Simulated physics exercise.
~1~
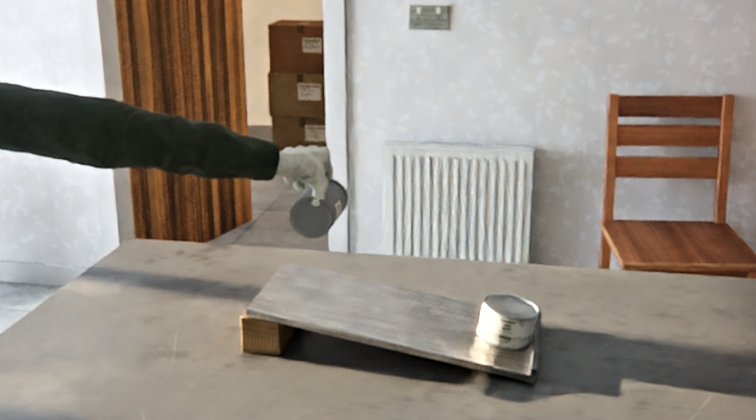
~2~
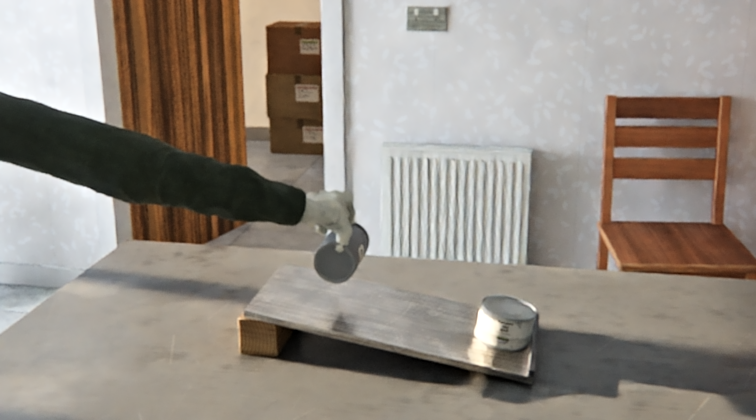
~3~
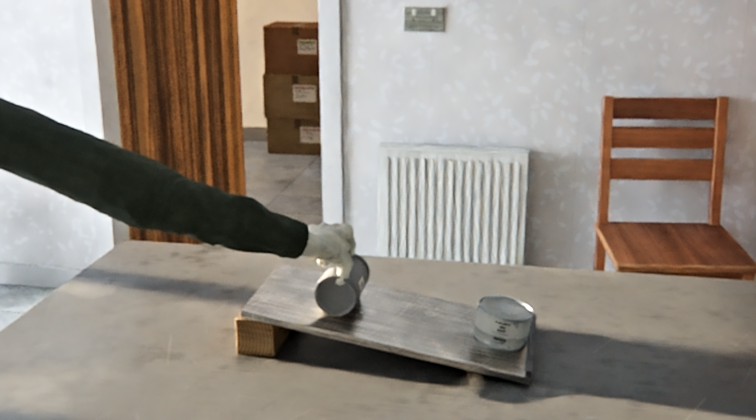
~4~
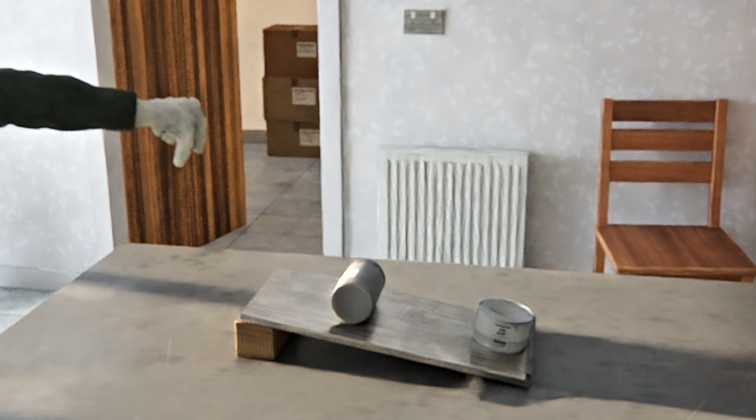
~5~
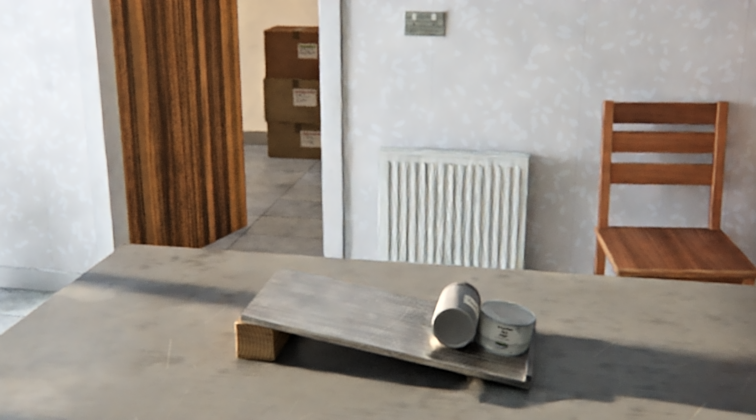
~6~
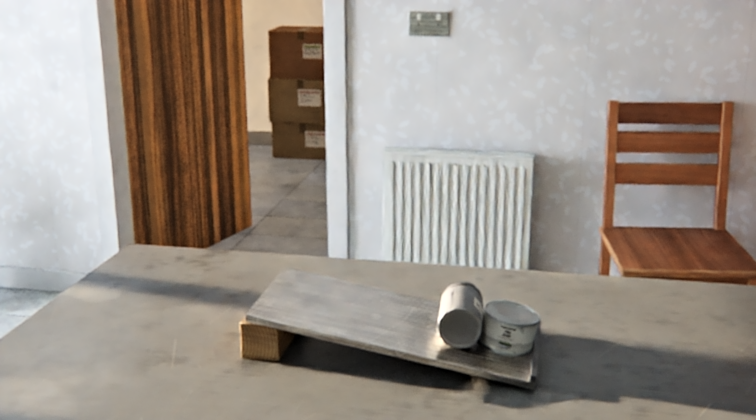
The clip opens on a grey table where a board slopes down to the right from a wooden block, with a pale round tub standing near its low end. A gloved hand in a dark sleeve holds a grey jar on its side above the board. The hand moves right and lowers the jar onto the upper part of the slope. It then lets go and draws back to the left, out of view. Left to itself, the jar rolls down the board toward the tub. It ends lying on its side against the tub, which has stayed in its place.
